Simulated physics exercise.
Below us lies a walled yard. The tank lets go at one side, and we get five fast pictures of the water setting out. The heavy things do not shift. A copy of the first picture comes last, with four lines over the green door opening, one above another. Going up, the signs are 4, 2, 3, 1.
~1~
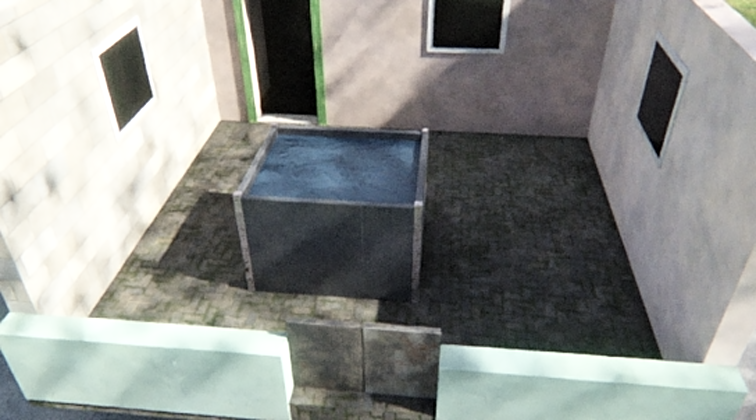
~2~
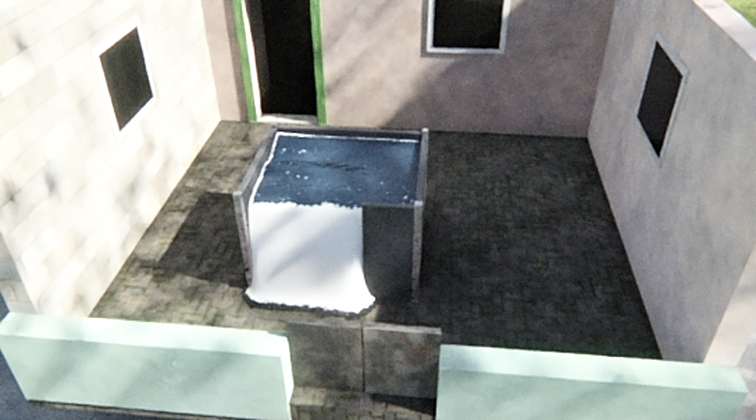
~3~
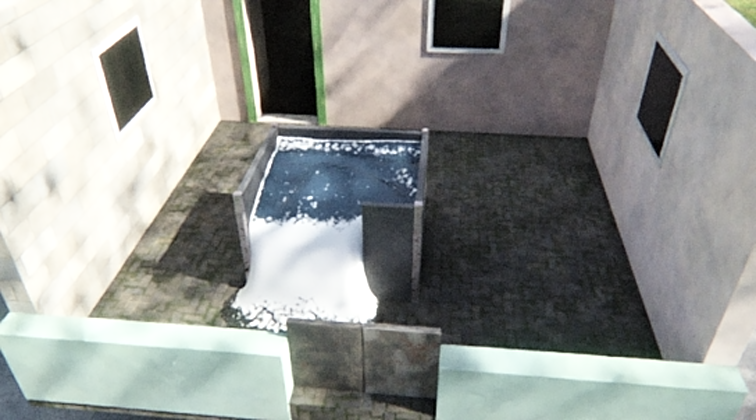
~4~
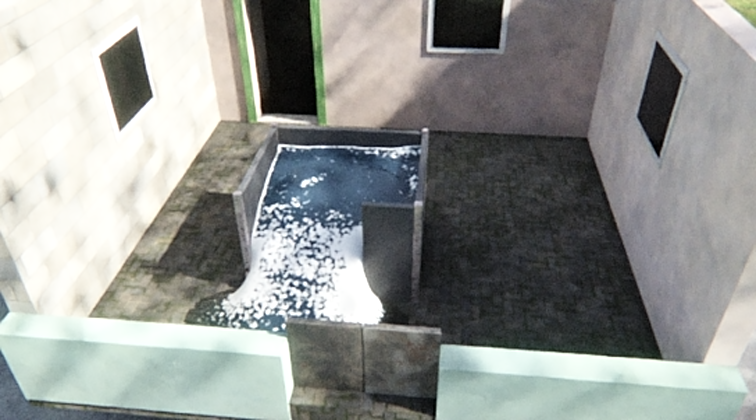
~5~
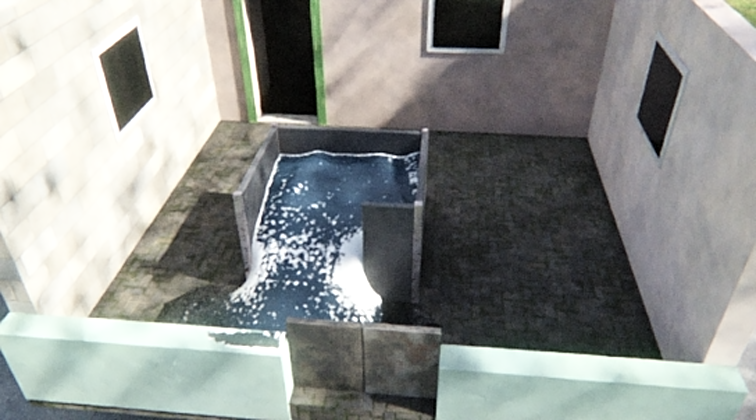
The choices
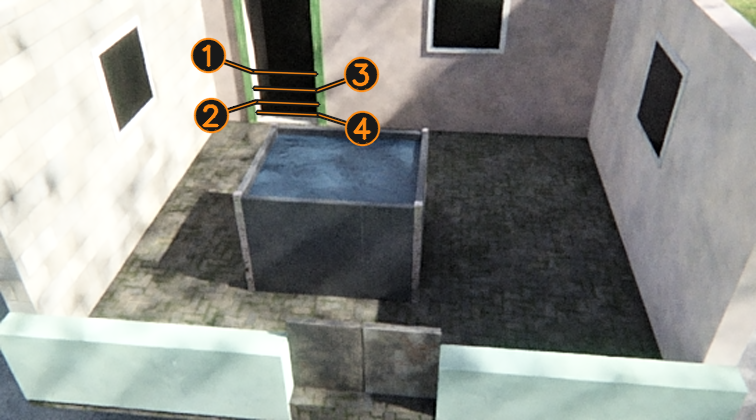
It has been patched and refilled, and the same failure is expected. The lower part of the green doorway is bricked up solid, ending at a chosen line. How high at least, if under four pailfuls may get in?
Height 4 just does it.
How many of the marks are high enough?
All four.
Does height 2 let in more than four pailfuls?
No, that is safe.
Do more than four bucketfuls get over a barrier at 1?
No, that is safe.
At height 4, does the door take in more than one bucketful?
Yes, clearly.
On the marked copy, 1 at (283, 72); 2 at (286, 103); 3 at (285, 89); 4 at (287, 113); from the bottom up 4, 2, 3, 1.
For height 1, nothing gets over.
For height 2, nothing gets over.
For height 3, nothing gets over.
For height 4, a bucket or two gets in.
